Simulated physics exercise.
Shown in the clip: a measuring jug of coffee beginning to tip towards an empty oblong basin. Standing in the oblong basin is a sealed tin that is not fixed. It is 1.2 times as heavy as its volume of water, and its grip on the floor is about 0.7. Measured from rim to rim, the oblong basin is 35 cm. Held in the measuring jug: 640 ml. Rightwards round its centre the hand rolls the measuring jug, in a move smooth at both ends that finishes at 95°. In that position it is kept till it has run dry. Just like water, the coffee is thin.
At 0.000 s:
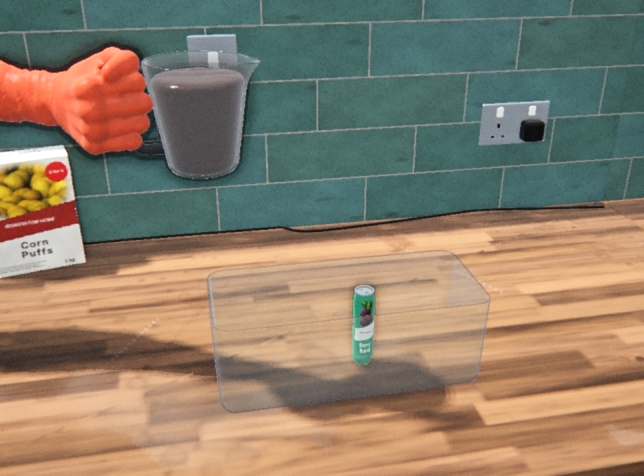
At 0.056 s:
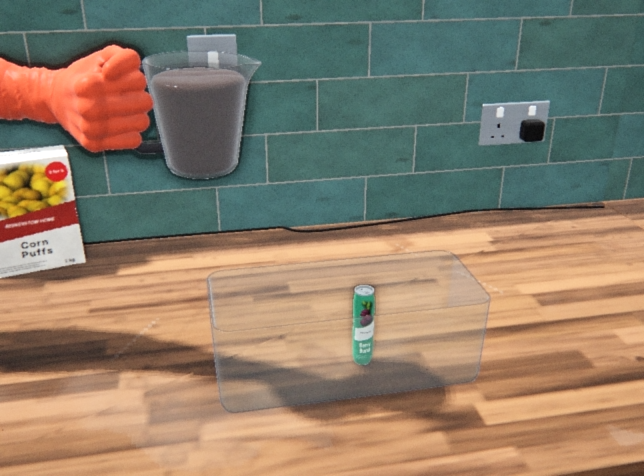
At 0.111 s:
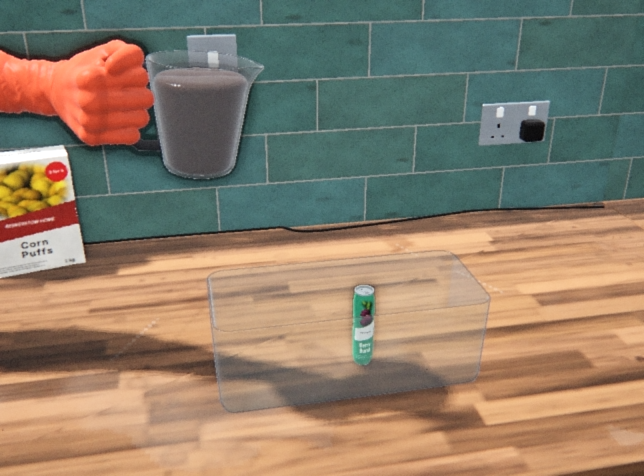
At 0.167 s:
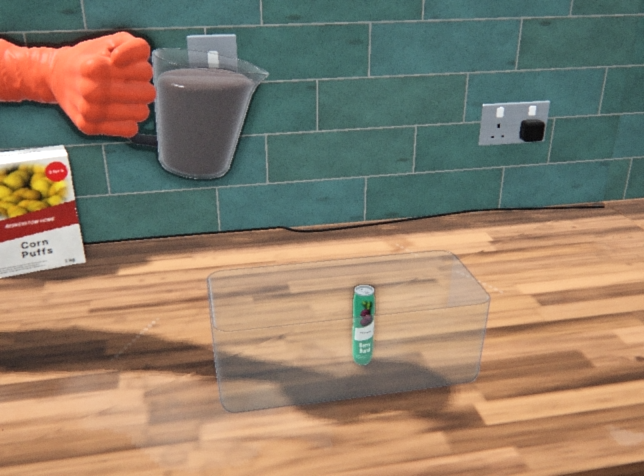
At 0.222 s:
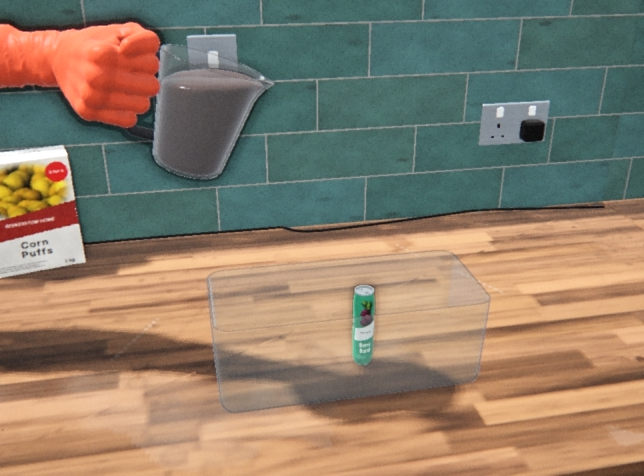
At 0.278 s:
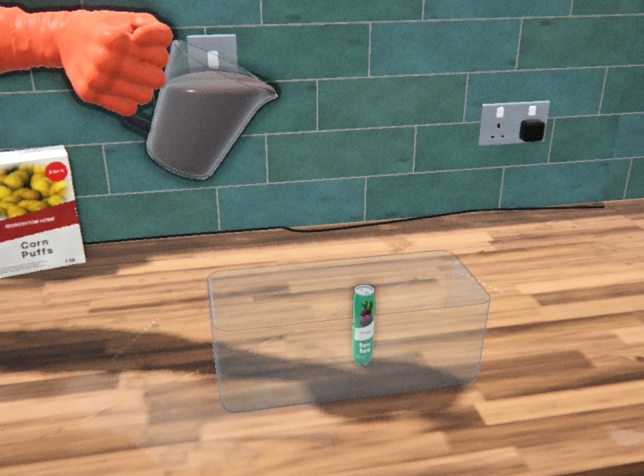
A measuring jug of murky brownish liquid, held by an orange-gloved hand, starts upright in front of green wall tiles. The hand slowly rolls it clockwise, so its spout leans further to the right, while the clear oblong basin and small green tin on the wooden worktop stay still.
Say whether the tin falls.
It keels over.
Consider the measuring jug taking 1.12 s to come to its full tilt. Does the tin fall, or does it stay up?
So the tin will tip over.
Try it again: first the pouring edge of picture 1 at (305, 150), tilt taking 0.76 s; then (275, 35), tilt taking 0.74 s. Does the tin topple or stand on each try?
In the first try it comes down; in the second it comes down.
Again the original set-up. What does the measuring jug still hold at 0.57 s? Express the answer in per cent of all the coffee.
At that time about 62 in a hundred parts are still held.
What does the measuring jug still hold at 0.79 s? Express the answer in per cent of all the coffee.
Around 20 in a hundred.
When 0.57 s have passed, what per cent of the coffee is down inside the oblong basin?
Around 6 percent.
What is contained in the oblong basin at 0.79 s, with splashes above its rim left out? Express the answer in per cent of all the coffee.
About 50 %.
After 0.57 s the tilt is 81° and 61 per cent is still to pour; the tin stands where it began.
After 0.79 s the tilt is 95° and 19 per cent is still to pour; the tin leans 4°.
After 1.01 s the tilt is 95° and 3 per cent is still to pour; the tin lies on its side.
After 1.26 s the tilt is 95° and 0 per cent is still to pour; the tin lies on its side.
In the end the tin lies on its side.
